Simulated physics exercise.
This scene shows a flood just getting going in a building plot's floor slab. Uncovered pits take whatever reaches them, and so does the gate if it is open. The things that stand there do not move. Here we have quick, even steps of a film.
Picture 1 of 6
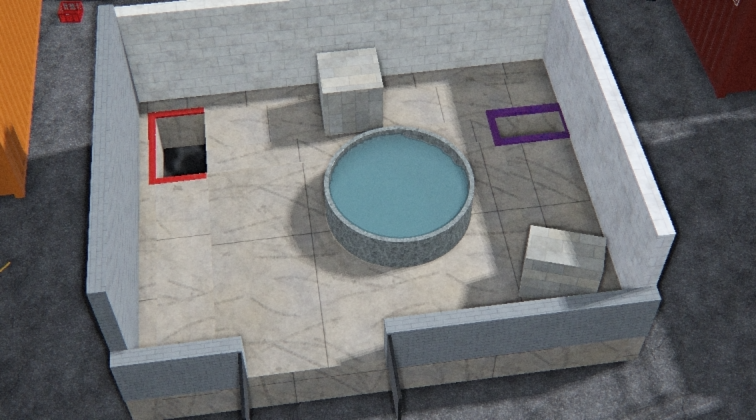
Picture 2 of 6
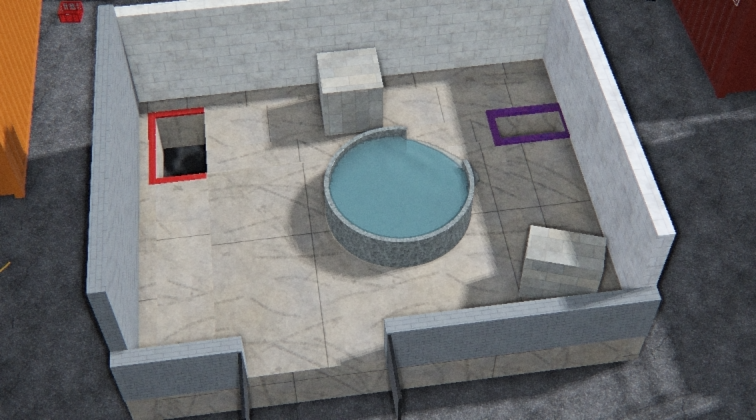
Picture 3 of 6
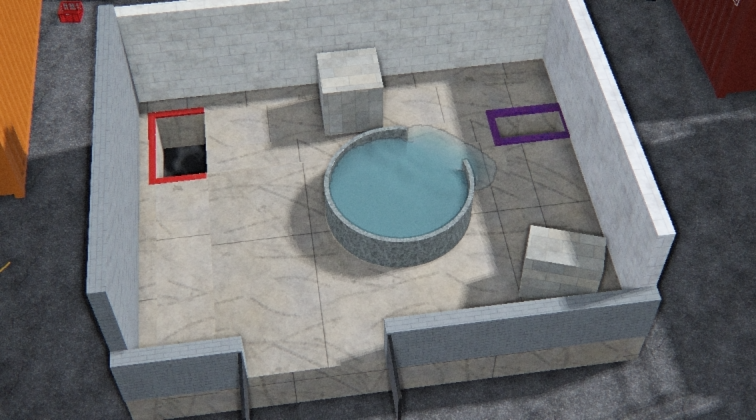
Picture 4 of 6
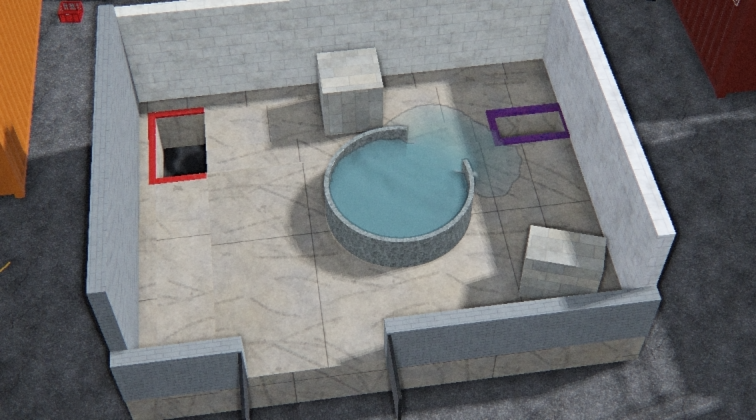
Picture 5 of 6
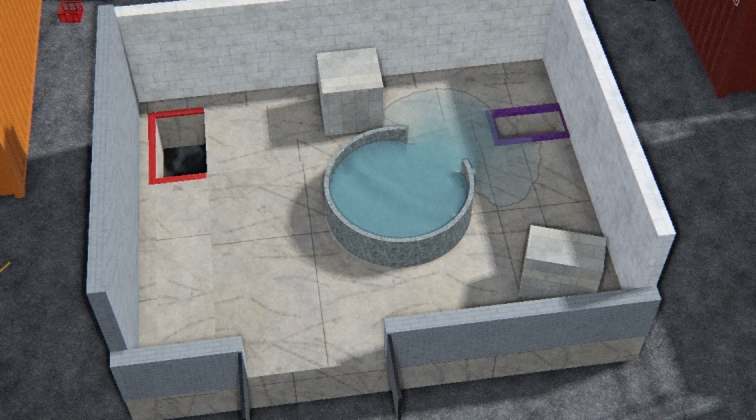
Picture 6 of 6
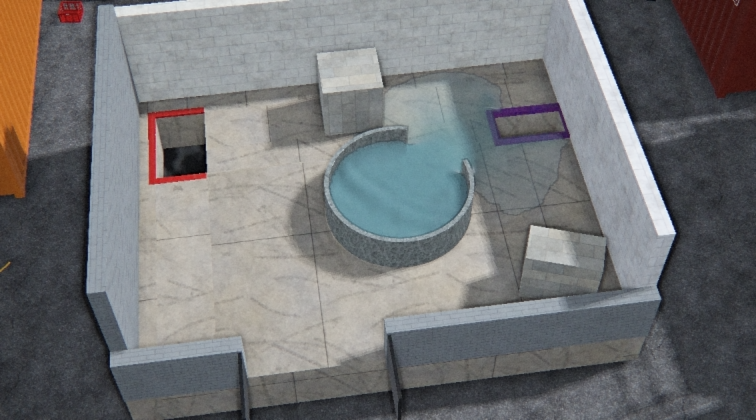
Water pouring through a gap in a round tank's far side, spreading across the walled floor and around a purple rectangular frame.
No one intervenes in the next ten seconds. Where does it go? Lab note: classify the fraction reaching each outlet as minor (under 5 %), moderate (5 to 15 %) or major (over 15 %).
Fractions by outlet: Gate minor; red pit moderate; purple pit major.
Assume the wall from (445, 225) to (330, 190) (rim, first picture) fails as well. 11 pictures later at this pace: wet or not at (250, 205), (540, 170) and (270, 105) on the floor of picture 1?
Result, in sequence: Untouched by the flood; untouched by the flood; untouched by the flood.
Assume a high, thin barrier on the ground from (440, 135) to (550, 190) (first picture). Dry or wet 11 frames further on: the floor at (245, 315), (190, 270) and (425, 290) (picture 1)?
Same order as asked - unsoaked, unsoaked, unsoaked.
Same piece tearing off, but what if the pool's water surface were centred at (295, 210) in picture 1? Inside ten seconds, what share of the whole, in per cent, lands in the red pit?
I'd put the red pit at 12 % of the whole.
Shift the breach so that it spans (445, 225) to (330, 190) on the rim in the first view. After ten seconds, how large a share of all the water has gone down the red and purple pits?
Red 15 %, purple 0 %.
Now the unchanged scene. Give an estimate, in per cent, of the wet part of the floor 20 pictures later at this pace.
I'd estimate some 35 per cent.
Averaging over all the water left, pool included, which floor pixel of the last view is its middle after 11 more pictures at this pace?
Around pixel (435, 166).
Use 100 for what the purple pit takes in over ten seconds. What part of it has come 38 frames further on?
Share by then: About 85 in a hundred.
A moment on, water covers 20 % of the floor; the gate 0 %, the red pit 0 %, the purple pit 4 %.
Next, water covers 25 % of the floor; the gate 0 %, the red pit 0 %, the purple pit 10 %.
Then, water covers 35 % of the floor; the gate 0 %, the red pit 0 %, the purple pit 22 %.
Later, water covers 45 % of the floor; the gate 0 %, the red pit 3 %, the purple pit 33 %.
In the end, water covers 60 % of the floor; the gate 0 %, the red pit 8 %, the purple pit 38 %.
